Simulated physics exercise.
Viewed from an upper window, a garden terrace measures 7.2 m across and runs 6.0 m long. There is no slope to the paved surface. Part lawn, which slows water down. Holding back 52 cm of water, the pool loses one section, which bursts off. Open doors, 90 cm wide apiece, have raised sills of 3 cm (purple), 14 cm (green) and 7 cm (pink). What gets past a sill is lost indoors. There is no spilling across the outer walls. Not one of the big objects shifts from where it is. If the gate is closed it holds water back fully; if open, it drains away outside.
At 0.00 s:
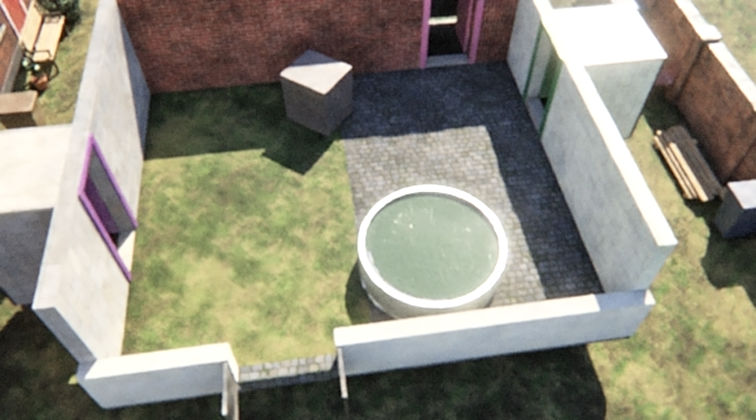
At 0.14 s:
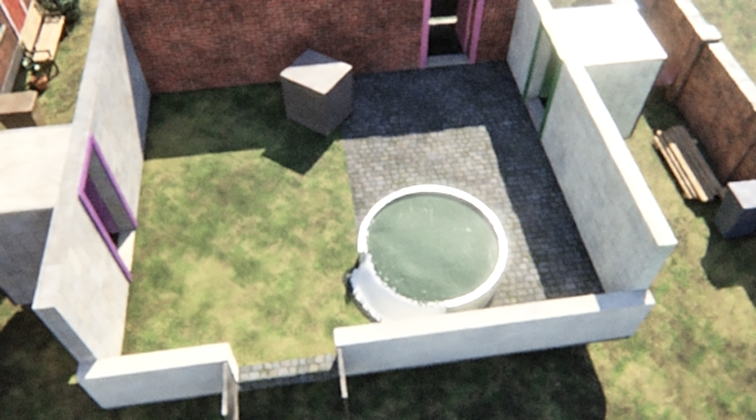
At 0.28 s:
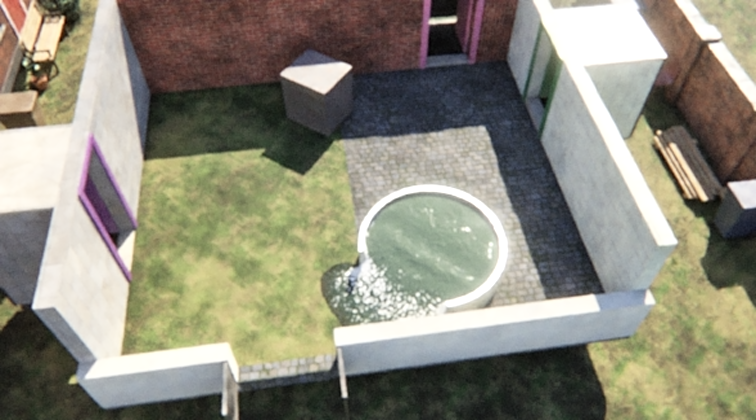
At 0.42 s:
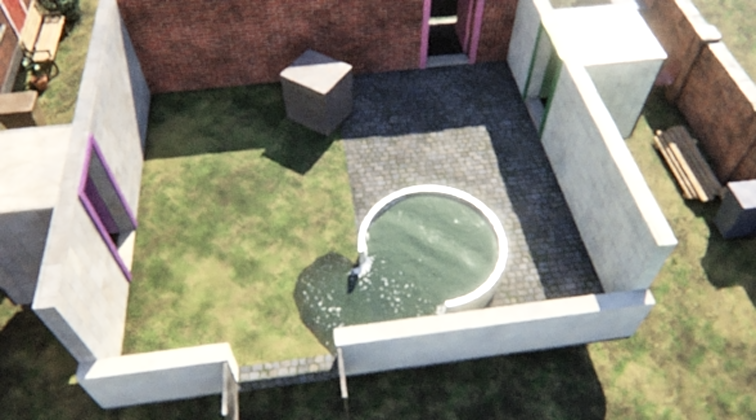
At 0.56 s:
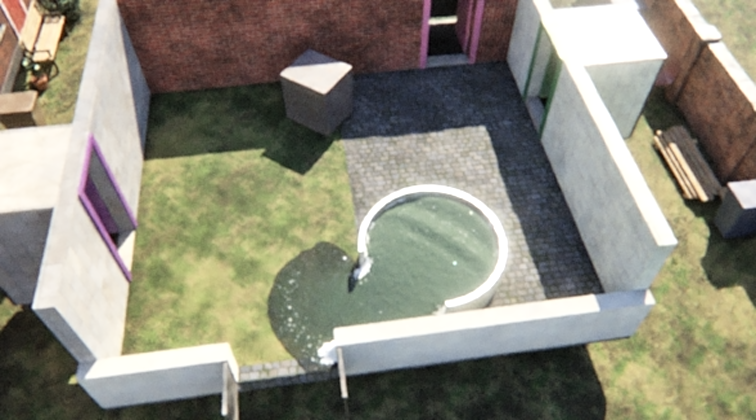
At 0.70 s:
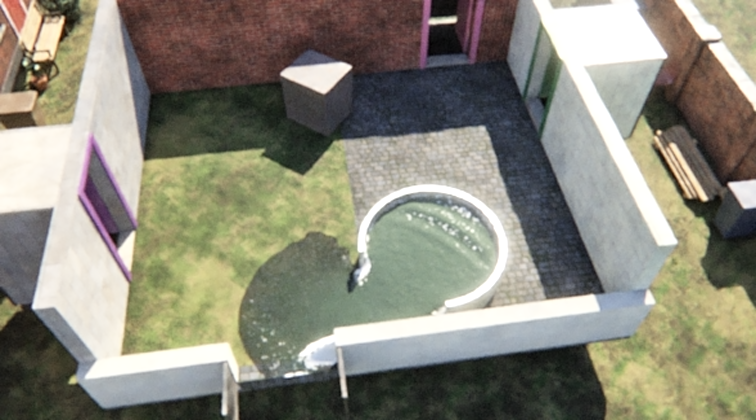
Water in a round white-rimmed pool sits still, then bursts through the wall's lower-left side with white splashing and spreads left across the grass in a widening dark sheet, reaching the gap in the low front wall.
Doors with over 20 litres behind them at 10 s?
At the end, the inflow at the purple door overruns the cap; the inflow at the green door fits inside the cap; the inflow at the pink door fits inside the cap.
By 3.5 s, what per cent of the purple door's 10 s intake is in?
10 percent or so by then.
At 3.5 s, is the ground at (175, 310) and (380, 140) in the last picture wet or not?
Awash, then not yet touched.
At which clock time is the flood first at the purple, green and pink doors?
Purple 2.8 s, green 5.0 s, pink not within the 10 s.
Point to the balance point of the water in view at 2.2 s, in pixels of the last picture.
Around (366, 294).
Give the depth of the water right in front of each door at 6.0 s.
Readings (cm): Purple = 7; green = 1; pink = 0.
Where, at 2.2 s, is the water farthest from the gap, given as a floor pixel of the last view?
That would be close to (119, 382).
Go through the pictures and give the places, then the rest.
In the first frame, the pool at (432, 245) is whole and still, 52 cm deep.
In the second frame, the front is at (446, 338), 0.9 m from the gap at (391, 305); 0.4 m2 of floor is under water; 52 cm left at the back of the pool.
In the third frame, the front is at (330, 274), 1.1 m from the gap at (391, 306); 1.0 m2 of floor is under water; 52 cm left at the back of the pool.
In the fourth frame, the front is at (490, 332), 1.5 m from the gap at (391, 307); 1.8 m2 of floor is under water; 52 cm left at the back of the pool.
In the fifth frame, water pours out at (391, 307) and has run 1.8 m, to (514, 329); deepest outside 51 cm, 52 cm at the pool's back.
In the sixth frame, the front is at (546, 325), 2.3 m from the gap at (391, 307); 3.7 m2 of floor is under water; 48 cm left at the back of the pool.
After 1.4 s water covers 15 % of the floor and is deepest (38 cm) near (413, 342); purple door not reached, green door not reached, pink door not reached.
After 2.2 s water covers 25 % of the floor and is deepest (26 cm) near (413, 342); purple door not reached, green door not reached, pink door not reached.
After 3.5 s water covers 35 % of the floor and is deepest (16 cm) near (119, 382); purple door 9 cm at the sill, 5 L in, green door not reached, pink door not reached.
After 6.0 s water covers 60 % of the floor and is deepest (10 cm) near (388, 346); purple door 7 cm at the sill, 36 L in, green door 1 cm at the sill, 0 L in, pink door not reached.
After 10.0 s water covers 80 % of the floor and is deepest (6 cm) near (388, 346); purple door 5 cm at the sill, 56 L in, green door 1 cm at the sill, 0 L in, pink door not reached.
